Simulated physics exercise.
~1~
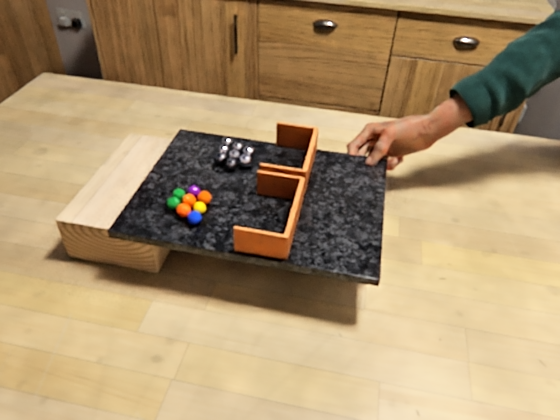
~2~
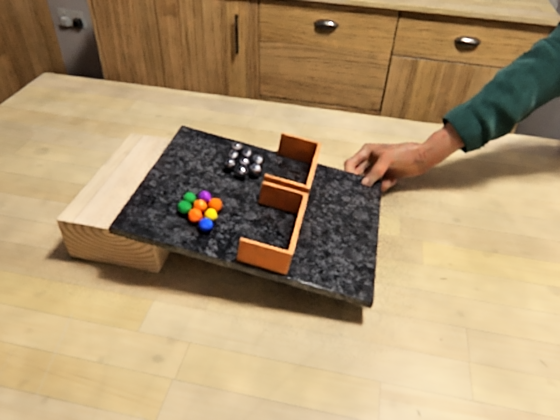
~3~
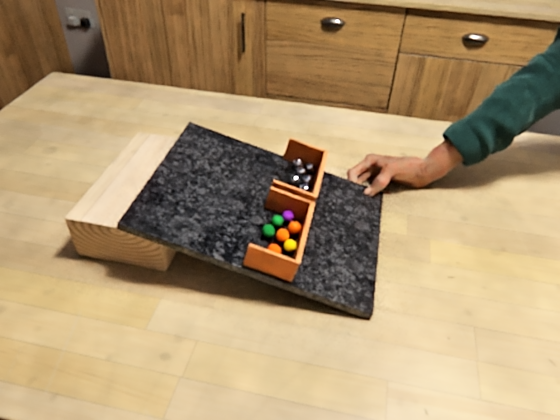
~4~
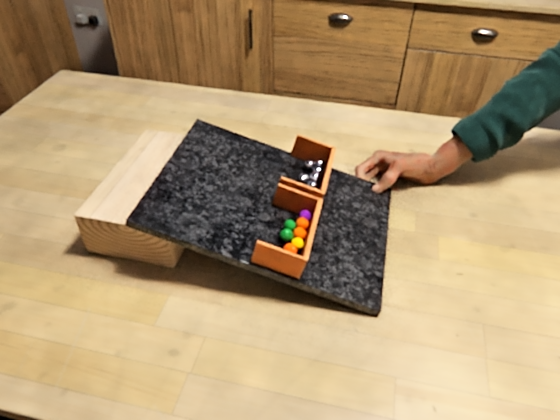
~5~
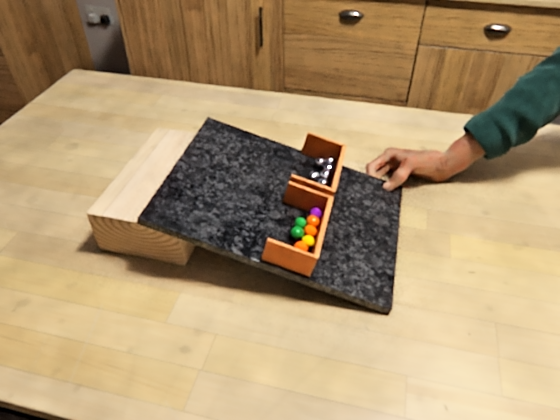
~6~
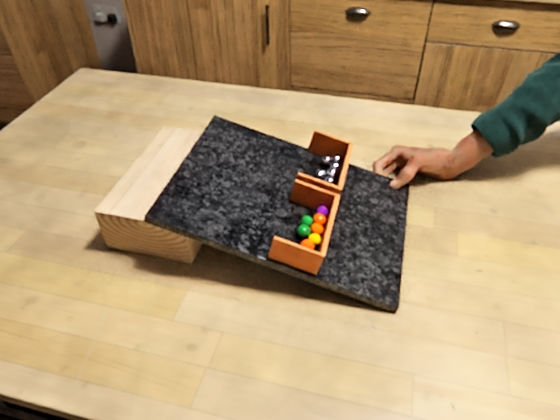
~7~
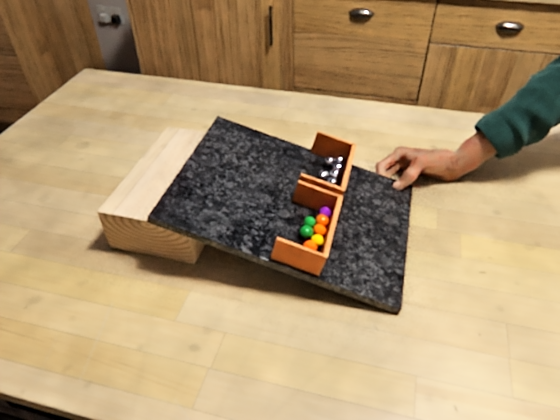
A dark speckled board, one end propped on a wooden block, was lowered at its right end by a hand, and the colourful balls and small silvery pieces on it slid right until both groups rested against their upright orange barriers.
